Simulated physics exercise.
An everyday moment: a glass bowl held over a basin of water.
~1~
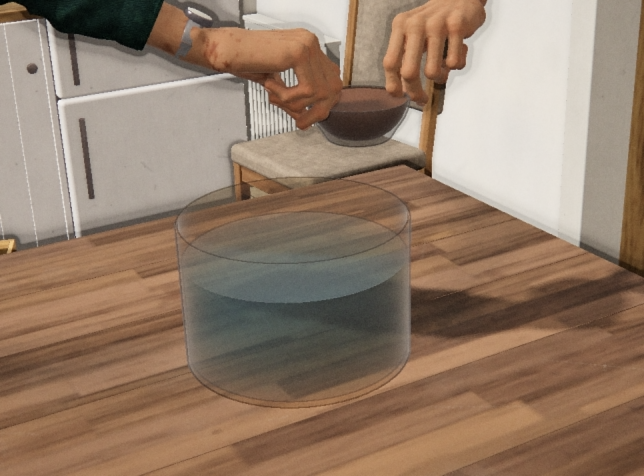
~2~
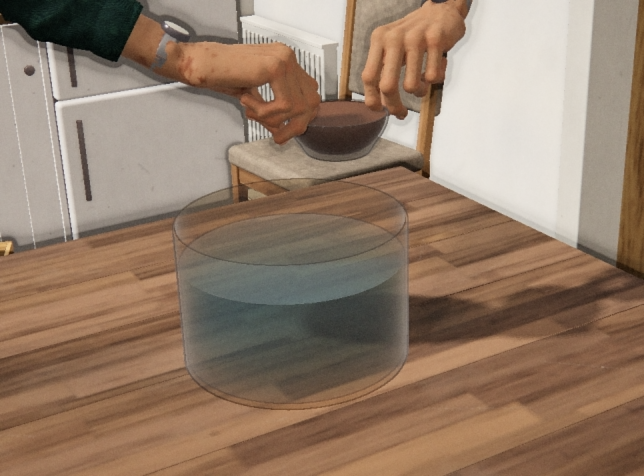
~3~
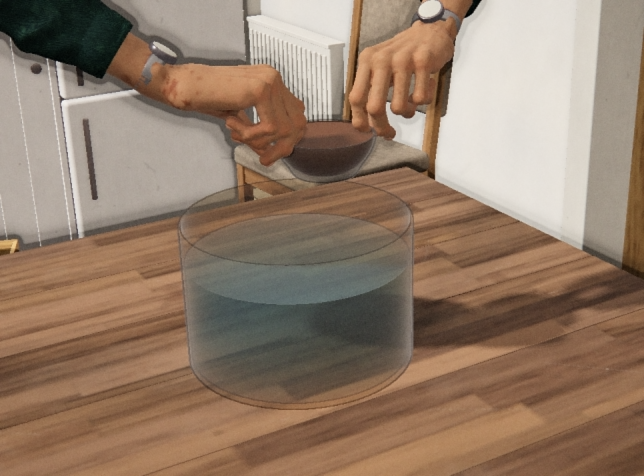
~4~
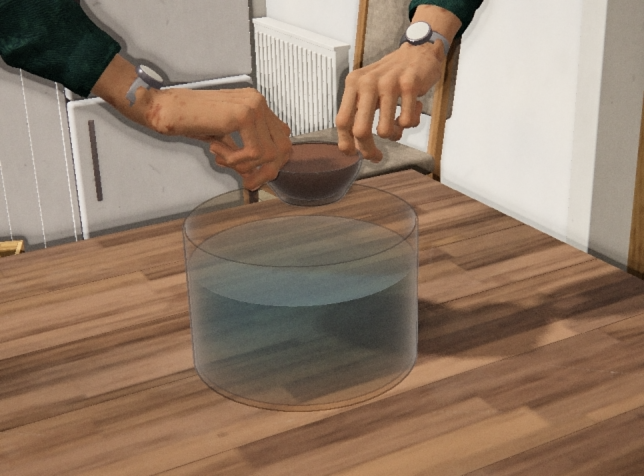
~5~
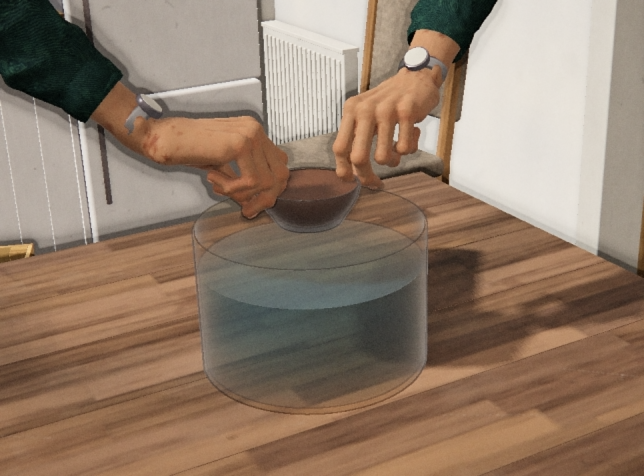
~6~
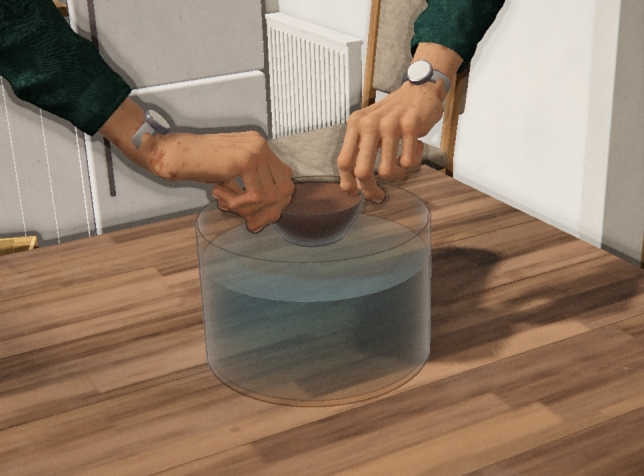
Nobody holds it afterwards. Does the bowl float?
Once free, it fills and founders.
Next, the bowl dips into the water.
After that, water pours in over its rim.
Finally, the bowl lies on the bottom.
